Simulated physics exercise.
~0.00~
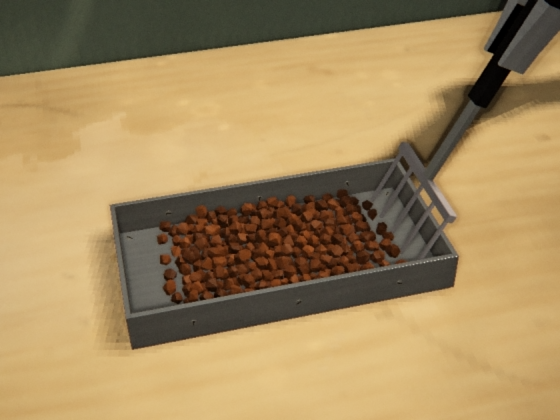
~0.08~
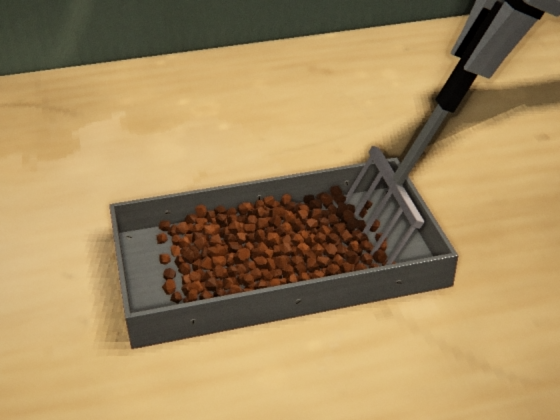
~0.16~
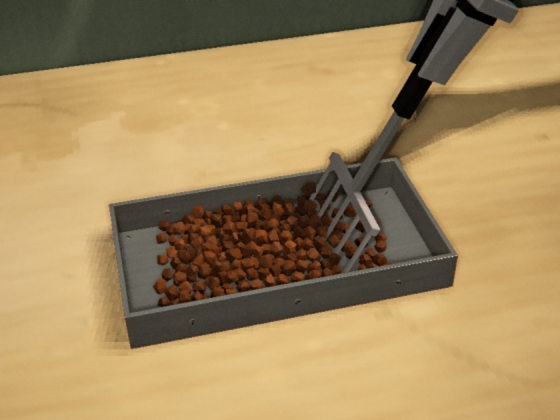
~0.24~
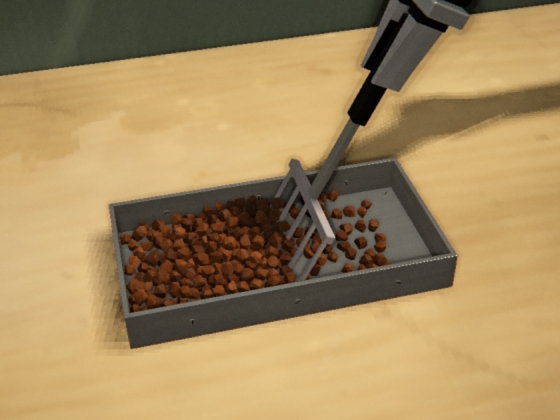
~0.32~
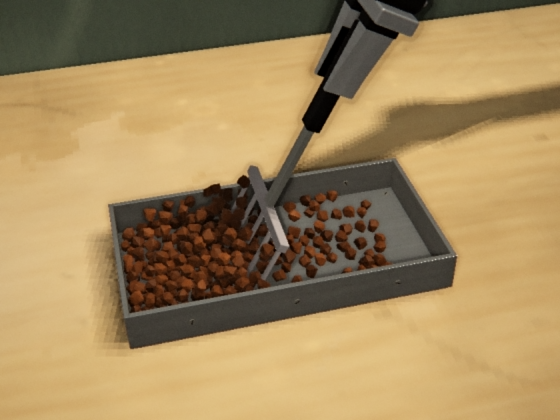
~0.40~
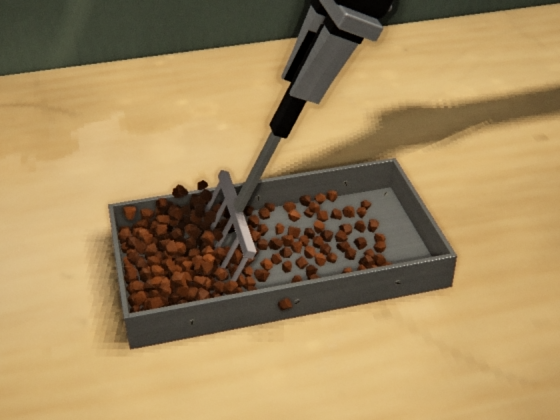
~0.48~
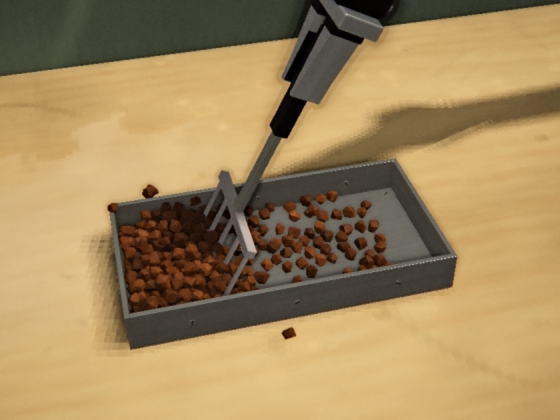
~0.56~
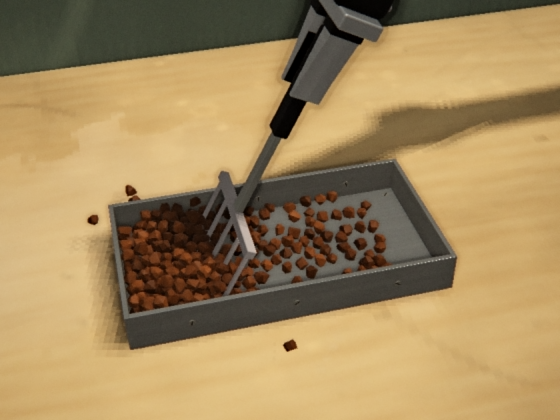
A grey rake-like comb on a mechanical arm reaches in from the upper right, seen from above at an angle, over a shallow grey trough on a pale wooden table with a dark green wall behind. Reddish-brown pellets lie spread across the middle of the trough. The comb sweeps left from the right end, pushing the pellets into a heap while some slip between its tines and stay behind. As the heap crowds the left end, a few pellets spill over the sides. The comb stops, leaving most pellets piled at left, others scattered behind it, and a few on the table.
